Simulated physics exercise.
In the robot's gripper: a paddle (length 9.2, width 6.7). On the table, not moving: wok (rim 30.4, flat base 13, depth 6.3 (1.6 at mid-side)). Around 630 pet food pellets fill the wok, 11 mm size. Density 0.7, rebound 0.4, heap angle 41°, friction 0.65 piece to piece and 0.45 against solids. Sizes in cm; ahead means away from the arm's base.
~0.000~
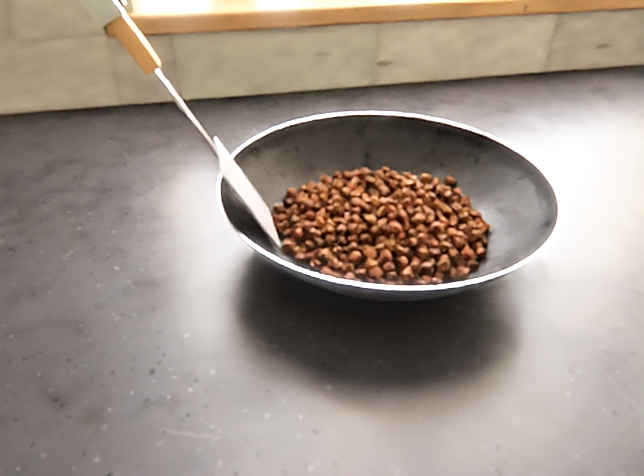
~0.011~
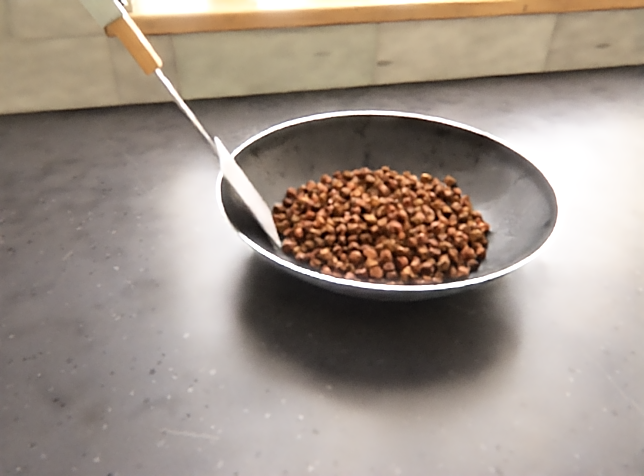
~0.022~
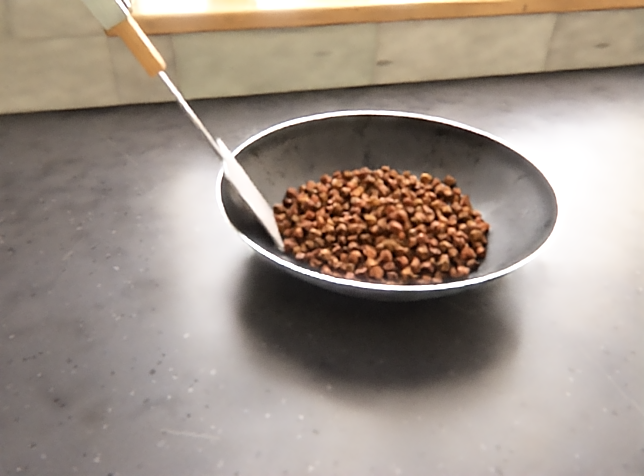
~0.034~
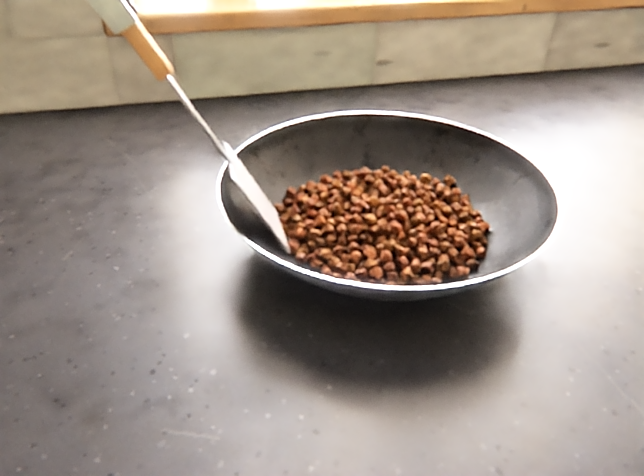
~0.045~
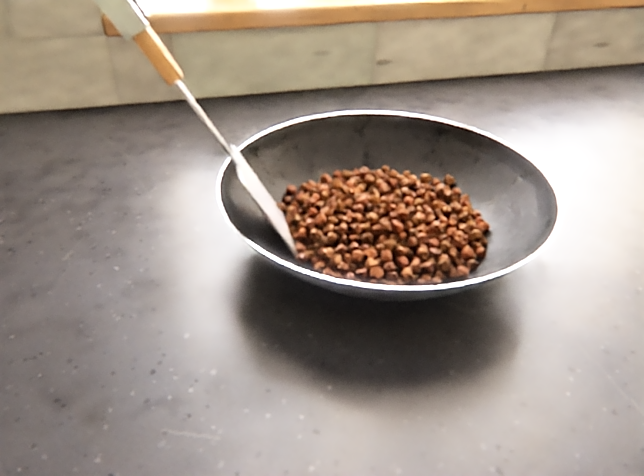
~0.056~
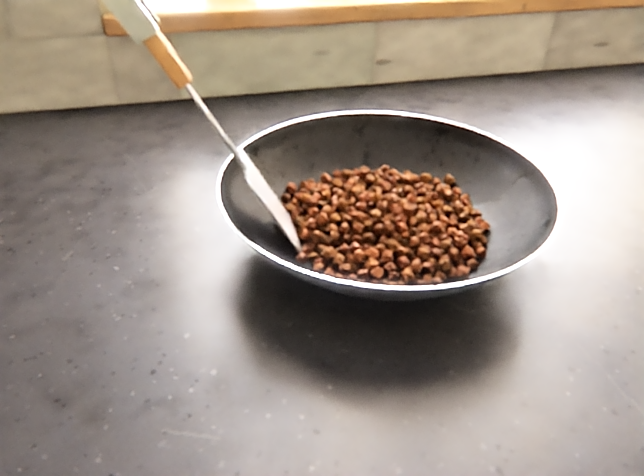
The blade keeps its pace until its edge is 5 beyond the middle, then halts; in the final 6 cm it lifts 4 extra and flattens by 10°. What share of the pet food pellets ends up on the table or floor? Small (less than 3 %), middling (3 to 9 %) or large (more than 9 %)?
Share on the table or floor: Small (less than 3 %).
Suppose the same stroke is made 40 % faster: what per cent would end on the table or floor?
It would be near 0 per cent.
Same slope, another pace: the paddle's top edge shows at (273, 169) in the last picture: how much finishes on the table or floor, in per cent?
Some 5 per cent.
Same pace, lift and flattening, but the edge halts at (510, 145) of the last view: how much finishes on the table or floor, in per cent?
About 25 per cent.
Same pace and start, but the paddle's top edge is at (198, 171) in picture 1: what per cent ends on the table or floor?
Some 0 per cent.
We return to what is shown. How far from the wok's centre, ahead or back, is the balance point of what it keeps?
About 4.0 cm ahead.
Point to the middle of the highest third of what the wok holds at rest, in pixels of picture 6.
At about (465, 192).
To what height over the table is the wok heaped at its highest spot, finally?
About 6.5 cm.
After 0.14 s, sloping 62°, highest piece 7 above the table; 631 in the wok.
After 0.23 s, sloping 58°, highest piece 6 above the table; 631 in the wok.
After 0.47 s, sloping 52°, highest piece 6 above the table; 631 in the wok.
After 1.52 s, sloping 52°, highest piece 6 above the table; 631 in the wok.
At rest, 631 in the wok. That is 0 % on the table or floor.
